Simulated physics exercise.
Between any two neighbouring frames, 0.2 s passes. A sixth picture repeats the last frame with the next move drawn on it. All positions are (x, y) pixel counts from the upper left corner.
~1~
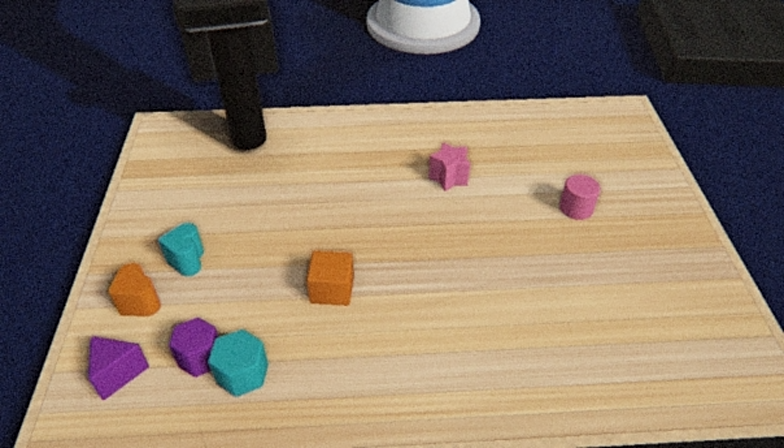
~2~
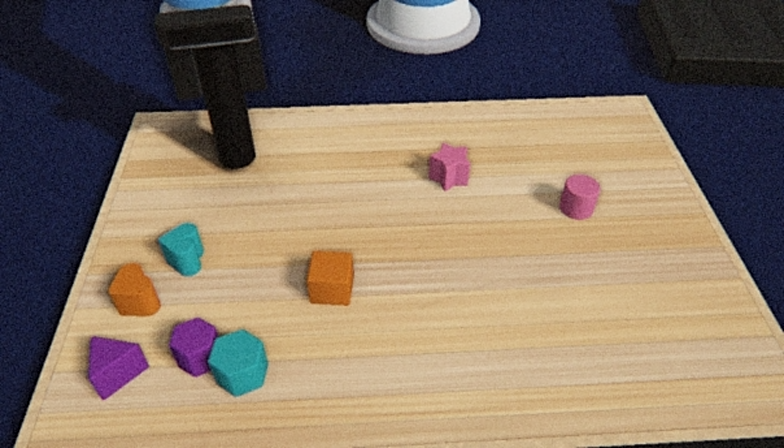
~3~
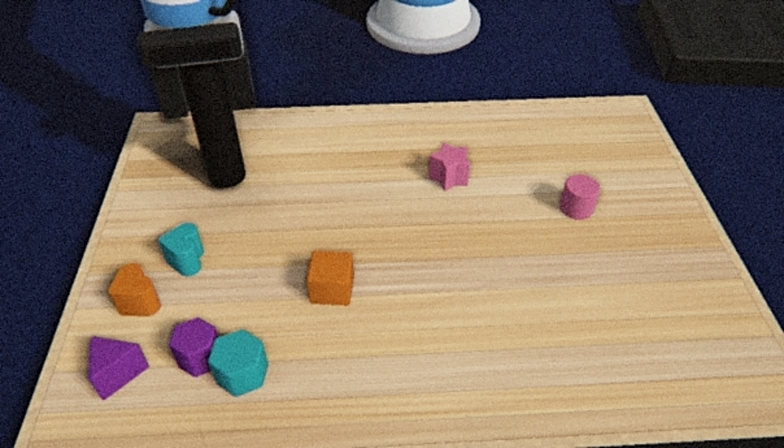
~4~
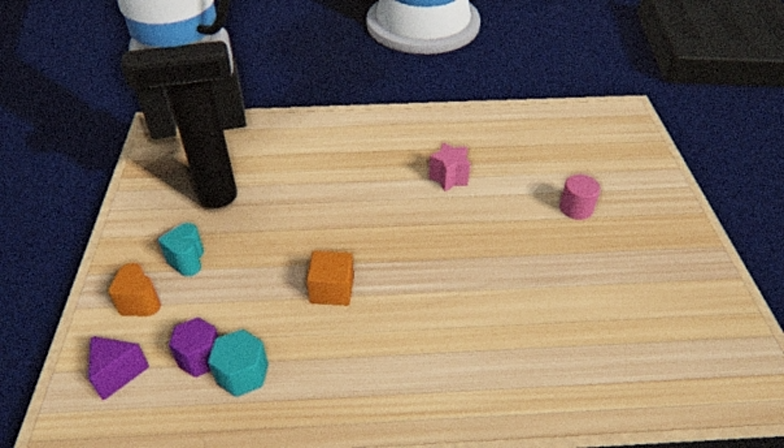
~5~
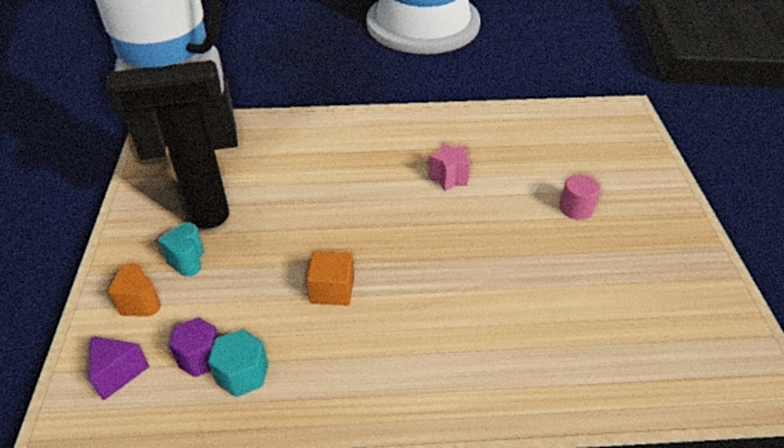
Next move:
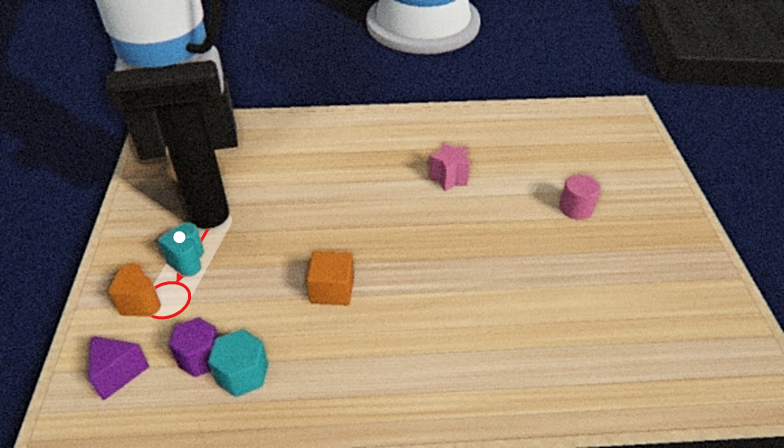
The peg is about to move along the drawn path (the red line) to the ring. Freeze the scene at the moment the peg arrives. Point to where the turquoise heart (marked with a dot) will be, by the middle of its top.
It is going to be at (121, 308).
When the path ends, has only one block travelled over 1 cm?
I believe not.
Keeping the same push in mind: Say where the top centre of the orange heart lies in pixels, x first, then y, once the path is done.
It will likely be found at (84, 313).
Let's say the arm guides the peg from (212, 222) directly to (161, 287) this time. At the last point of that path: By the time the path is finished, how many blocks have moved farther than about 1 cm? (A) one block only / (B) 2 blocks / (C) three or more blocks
The one that fits is B, 2 blocks.
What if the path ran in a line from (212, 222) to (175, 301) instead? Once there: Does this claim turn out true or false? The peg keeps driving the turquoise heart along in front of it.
This is true.
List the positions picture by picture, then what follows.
The first frame shows peg tip (249, 139); block tops, orange heart (130, 280); turquoise heart (179, 237); purple six-sided block (192, 335).
The second frame shows peg (238, 157); blocks unchanged.
The third frame shows peg (227, 176); blocks unchanged.
The fourth frame shows peg (218, 195); blocks unchanged.
The fifth frame shows peg (210, 215); orange heart (130, 280); turquoise heart (179, 237); purple six-sided block (192, 335).
Path on the board, straight from (212, 222) to (167, 300); the dot is on the turquoise heart.
What follows on the original path. Halfway along, peg (188, 252); orange heart (126, 284); turquoise heart (158, 268).
At the end, peg (164, 293); orange heart (84, 313), turned 25° clockwise; turquoise heart (121, 308), turned 35° clockwise; purple six-sided block in place.
